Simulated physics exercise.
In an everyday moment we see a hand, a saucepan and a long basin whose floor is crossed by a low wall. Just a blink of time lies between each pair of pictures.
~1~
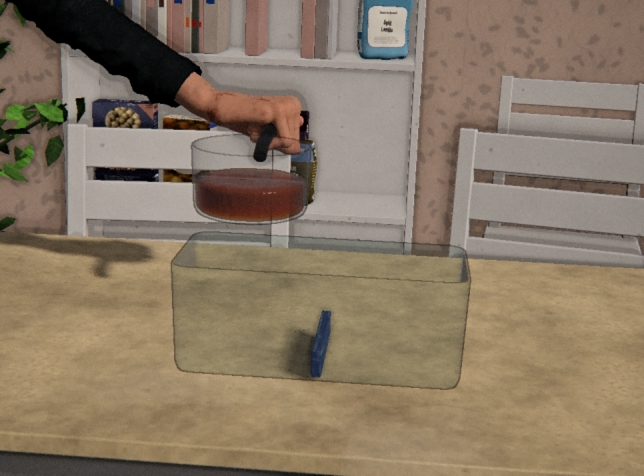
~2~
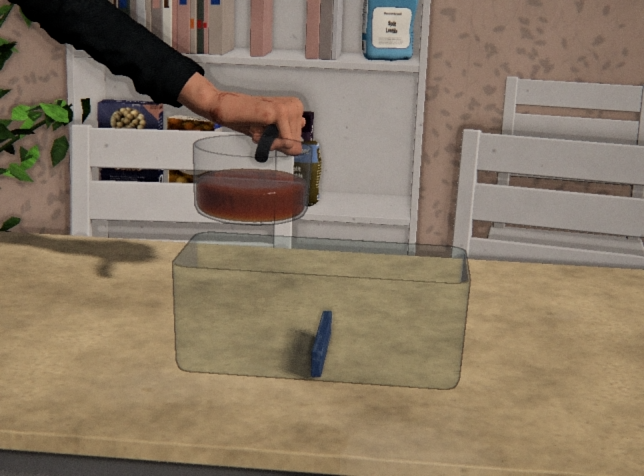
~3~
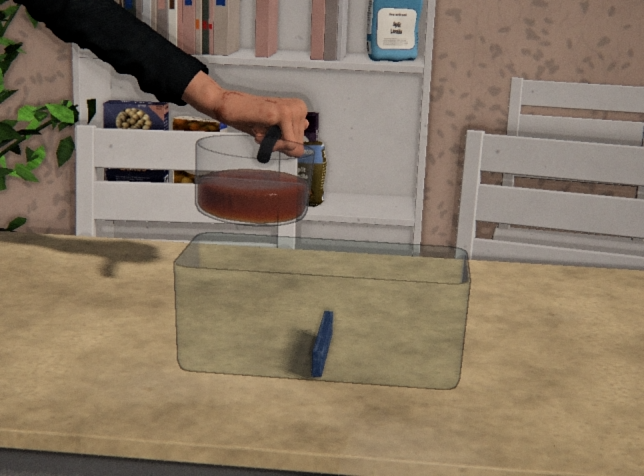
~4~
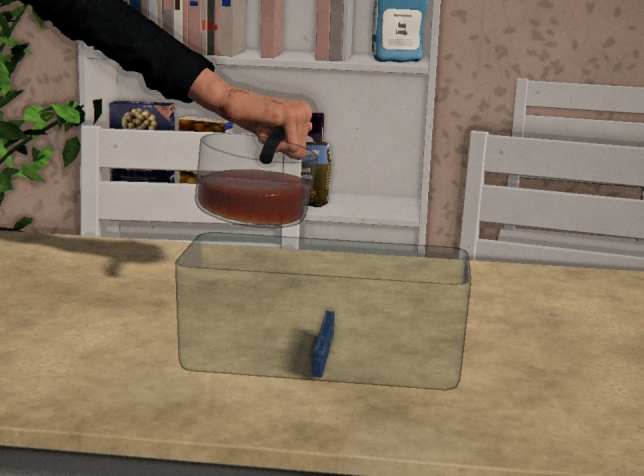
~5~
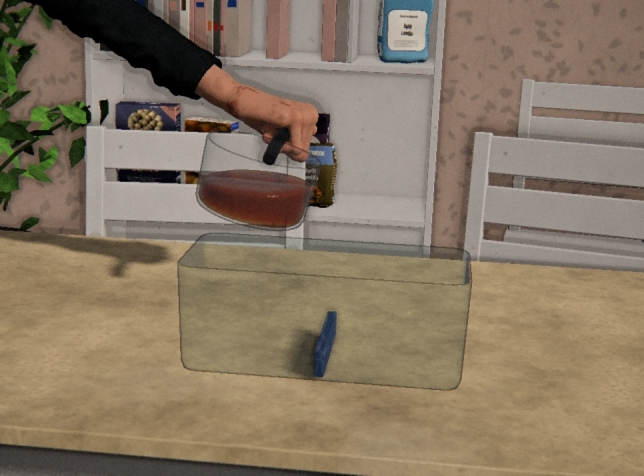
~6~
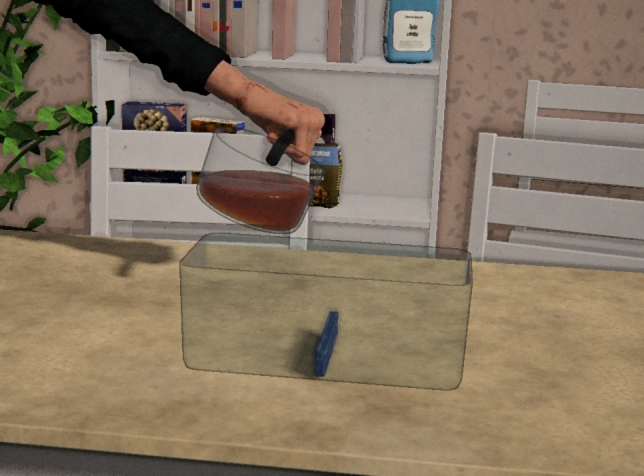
To begin with, a hand in a dark sleeve holds a clear saucepan of reddish-brown liquid level above a long, empty transparent basin with a low blue wall across its floor. The hand then gradually tilts the saucepan to the right, and the liquid shifts inside while staying within it.
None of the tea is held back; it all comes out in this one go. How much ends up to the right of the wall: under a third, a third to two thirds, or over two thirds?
One third to two thirds.
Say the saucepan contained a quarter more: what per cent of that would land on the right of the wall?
It would be somewhere near 65 %.
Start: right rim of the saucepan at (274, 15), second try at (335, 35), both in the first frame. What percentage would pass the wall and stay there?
It comes to 45 % the first time and 85 % the second.
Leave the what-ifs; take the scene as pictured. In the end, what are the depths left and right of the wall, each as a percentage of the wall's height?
I'd say about 30 for the left and about 40 for the right.
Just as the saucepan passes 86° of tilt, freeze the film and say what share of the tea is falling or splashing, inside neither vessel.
Share out of both vessels: Approx. 30 %.
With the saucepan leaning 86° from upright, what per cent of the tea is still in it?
Remaining share, estimated: 55 %.
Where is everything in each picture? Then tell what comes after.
In the first frame, tilt 0°; pouring edge (310, 150); surface from (198, 176) to (307, 182); the long basin's rim runs from (183, 249) to (467, 266); the wall's top is at (322, 331).
In the second frame, tilt 1°; pouring edge (311, 151); surface from (199, 177) to (308, 183).
In the third frame, tilt 3°; pouring edge (313, 155); surface from (201, 177) to (308, 184).
In the fourth frame, tilt 7°; pouring edge (316, 160); surface from (202, 177) to (310, 185).
In the fifth frame, tilt 13°; pouring edge (319, 167); surface from (203, 177) to (312, 186).
In the sixth frame, tilt 20°; pouring edge (322, 175); surface from (202, 176) to (314, 187).
A moment on, the tilt is 86° and 54 per cent is still to pour, 1 is left of the wall and 16 right of it.
Next, the tilt is 113° and 8 per cent is still to pour, 30 is left of the wall and 58 right of it.
Then the tilt is 114° and 0 per cent is still to pour, 42 is left of the wall and 57 right of it.
Later the tilt is 114° and 0 per cent is still to pour, 42 is left of the wall and 58 right of it.
At rest 42 per cent lies left of the wall, 58 right of it and 0 outside.
